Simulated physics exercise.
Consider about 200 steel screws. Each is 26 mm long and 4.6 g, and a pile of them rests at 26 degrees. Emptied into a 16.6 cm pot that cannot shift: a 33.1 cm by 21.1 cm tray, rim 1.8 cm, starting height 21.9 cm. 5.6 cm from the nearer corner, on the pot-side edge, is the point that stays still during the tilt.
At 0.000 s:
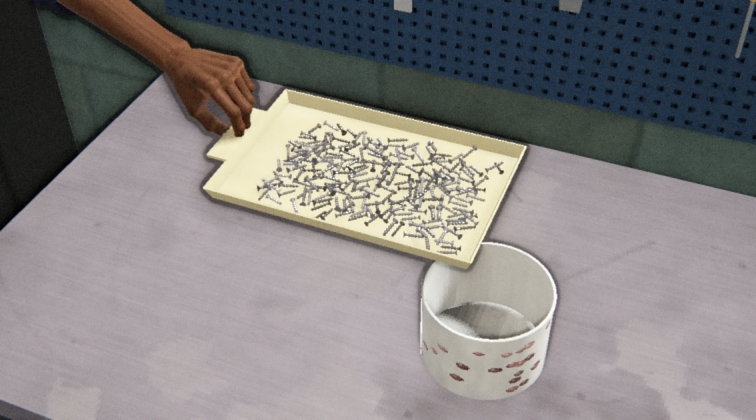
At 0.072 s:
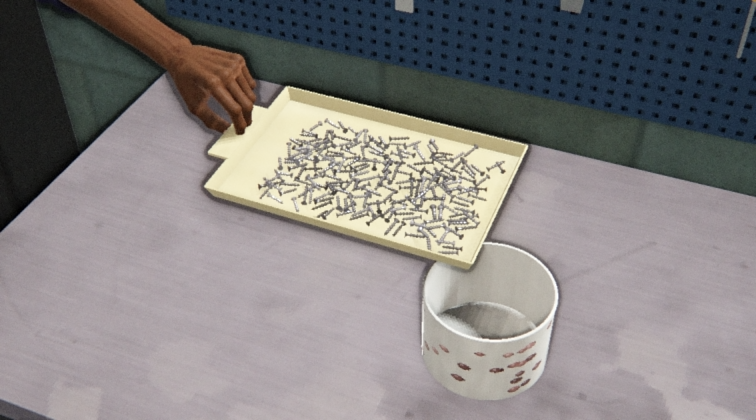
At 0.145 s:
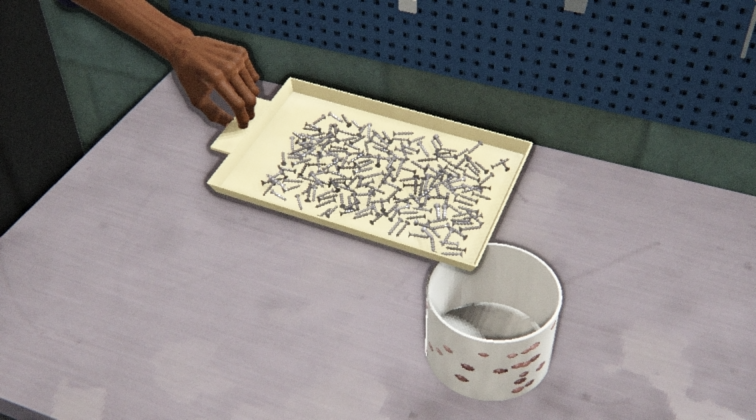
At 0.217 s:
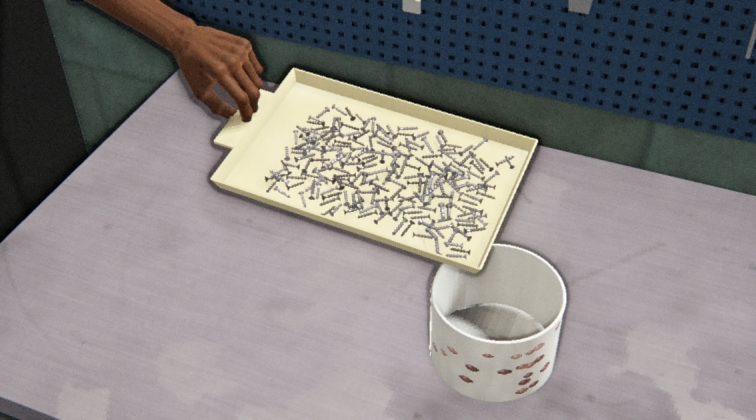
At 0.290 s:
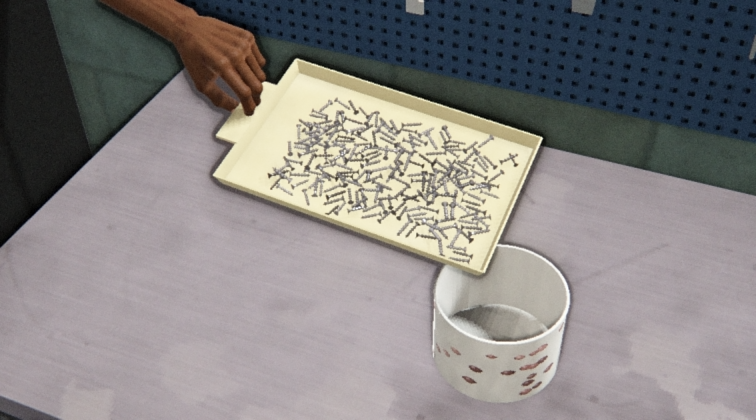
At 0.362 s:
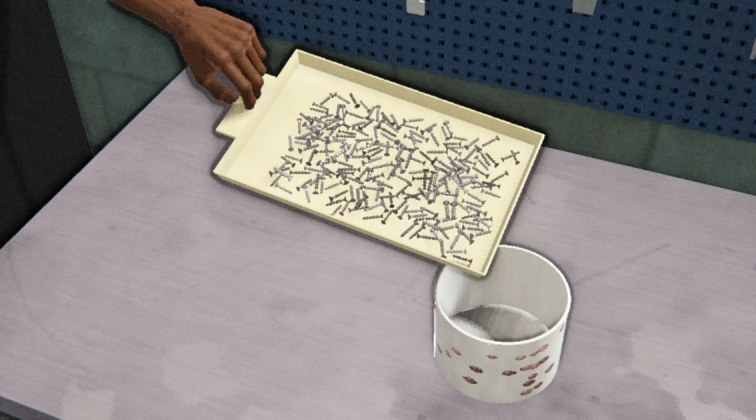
A tray of scattered screws tilts slightly toward a spotted white pot beside it.
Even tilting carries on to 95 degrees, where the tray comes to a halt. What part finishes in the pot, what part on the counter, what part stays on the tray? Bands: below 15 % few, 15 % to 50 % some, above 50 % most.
Result: Pot: Some, counter: Most, tray: Few.
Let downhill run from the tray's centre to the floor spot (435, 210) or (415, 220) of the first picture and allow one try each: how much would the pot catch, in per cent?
That would be close to 75 per cent and then close to 50 per cent.
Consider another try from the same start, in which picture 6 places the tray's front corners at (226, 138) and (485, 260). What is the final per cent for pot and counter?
Final per cent - pot 55, counter 45.
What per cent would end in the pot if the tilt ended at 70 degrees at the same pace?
Near 30 %, then.
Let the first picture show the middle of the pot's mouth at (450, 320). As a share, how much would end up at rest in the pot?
With the pot there, close to 95 per cent.
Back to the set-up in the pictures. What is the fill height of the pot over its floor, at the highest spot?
Roughly 2.0 cm.
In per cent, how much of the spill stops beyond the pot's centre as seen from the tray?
About 50 per cent.
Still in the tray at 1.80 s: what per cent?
Of the load, some 25 percent.
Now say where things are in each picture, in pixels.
In the first picture, tray tilt 0 degrees, front corners at (211, 186) and (467, 257); middle of the pieces at (378, 186); pot at (488, 289).
In the second picture, tray tilt 1 degrees, front corners at (212, 184) and (469, 258); middle of the pieces at (379, 184).
In the third picture, tray tilt 4 degrees, front corners at (215, 181) and (473, 260), lowest corner right front; middle of the pieces at (383, 182).
In the fourth picture, tray tilt 7 degrees, front corners at (218, 177) and (477, 263), lowest corner right front; middle of the pieces at (387, 179).
In the fifth picture, tray tilt 10 degrees, front corners at (221, 173) and (480, 266), lowest corner right front; middle of the pieces at (390, 176).
In the sixth picture, tray tilt 13 degrees, front corners at (221, 169) and (481, 268), lowest corner right front; middle of the pieces at (392, 173); pot at (502, 292). The tray's pace is about 45 degrees a second.
Then, at 1.23 s, tilt 51 degrees; the tray holds 100 %, the pot 0 %.
Then, at 1.80 s, tilt 76 degrees; the tray holds 25 %, the pot 20 %.
After 2.43 s, tilt 95 degrees; the tray holds 0 %, the pot 35 %.
By 3.3 s all is still; pot 35 %, counter 65 %, tray 0 %.
